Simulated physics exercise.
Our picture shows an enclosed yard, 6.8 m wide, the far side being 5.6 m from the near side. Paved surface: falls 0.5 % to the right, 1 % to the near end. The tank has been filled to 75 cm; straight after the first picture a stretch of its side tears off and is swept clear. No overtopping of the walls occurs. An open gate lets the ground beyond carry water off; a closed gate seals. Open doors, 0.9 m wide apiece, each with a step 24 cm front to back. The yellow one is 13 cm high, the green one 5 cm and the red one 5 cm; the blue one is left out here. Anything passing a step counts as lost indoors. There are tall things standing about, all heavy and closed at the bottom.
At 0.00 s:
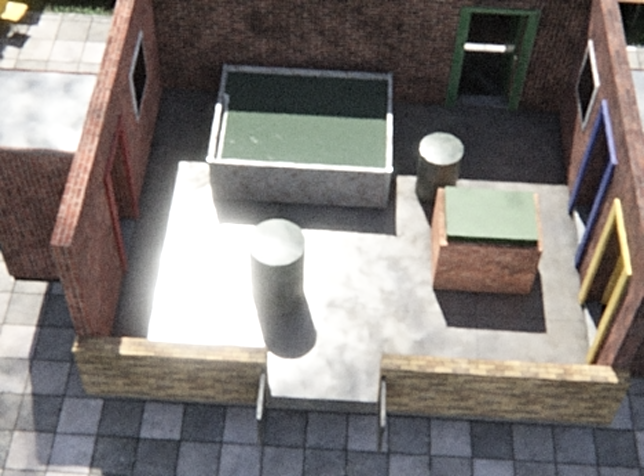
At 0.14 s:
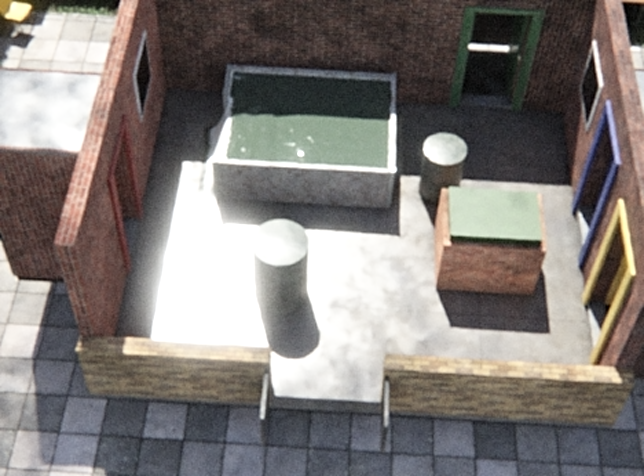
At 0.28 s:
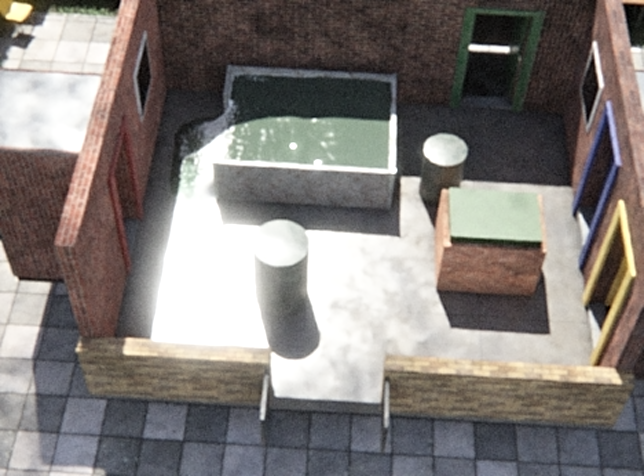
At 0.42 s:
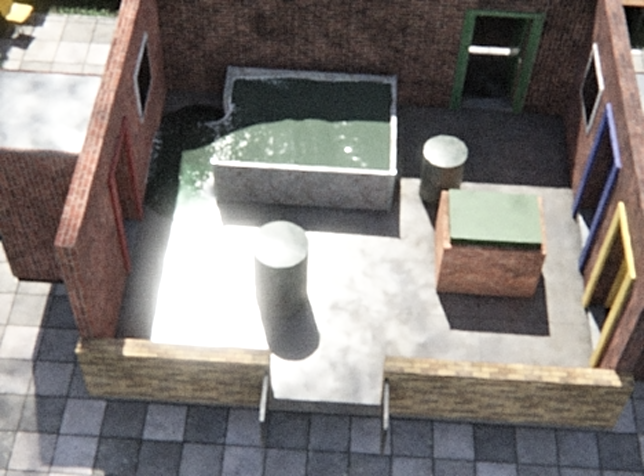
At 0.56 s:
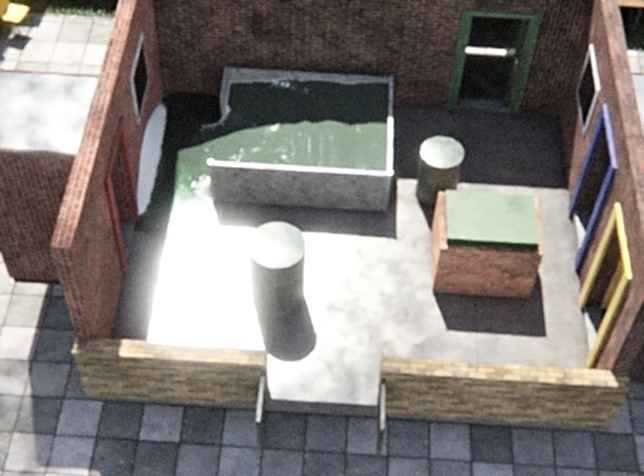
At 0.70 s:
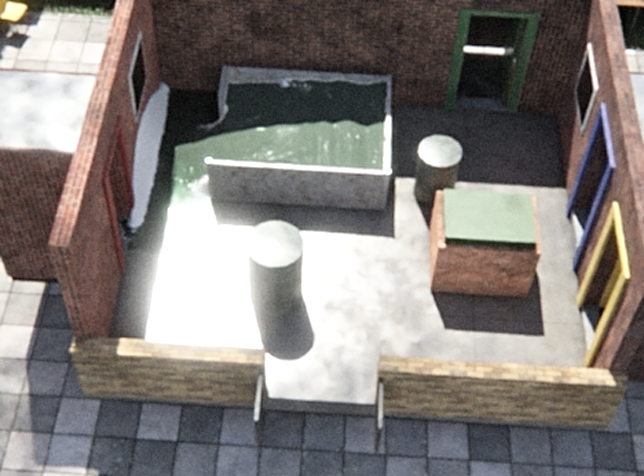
At the start, dark green water lies still in a grey-walled tank inside a brick yard with coloured doorways. The tank's left side opens and water pours out onto the paving, spreading left to the brick wall, then running along it toward the viewer and wetting the red door.
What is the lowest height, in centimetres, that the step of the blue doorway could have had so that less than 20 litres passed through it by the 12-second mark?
About 8.5 cm.
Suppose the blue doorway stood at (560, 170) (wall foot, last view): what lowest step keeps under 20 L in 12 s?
Around 10.5 cm would do it.
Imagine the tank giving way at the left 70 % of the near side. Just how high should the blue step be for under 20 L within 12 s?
It should stand roughly 6.5 cm high.
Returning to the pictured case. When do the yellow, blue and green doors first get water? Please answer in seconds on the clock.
For yellow it's 4.5 s, for blue 4.0 s, and for green 2.6 s.
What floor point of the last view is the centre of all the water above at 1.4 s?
The water is centred around (262, 157) in the last picture's pixels.
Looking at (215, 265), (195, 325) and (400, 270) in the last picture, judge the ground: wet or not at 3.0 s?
1: Awash; 2: Awash; 3: Unwetted.
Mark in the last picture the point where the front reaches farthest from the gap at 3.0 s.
Pixel close to (550, 114).
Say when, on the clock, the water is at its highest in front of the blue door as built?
Around 8.0 s, give or take.
After 1.4 s water covers 20 % of the floor, deepest (57 cm) near (157, 168); it has not reached the blue door.
After 3.0 s water covers 45 % of the floor, deepest (43 cm) near (161, 96); it has not reached the blue door.
After 12.0 s water covers 95 % of the floor, deepest (14 cm) near (388, 389); 9 cm at the blue door, 0 litres in over its 24 cm step.
At the blue door as built, the water arrived by 4.1 s and peaked near 13 cm at 8.2 s.
Run again over the same 12 s with other heights there, 38 litres in over 7 cm, 14 litres over 9.5 cm. The limit of 20 litres is kept from about 8.5 cm up.
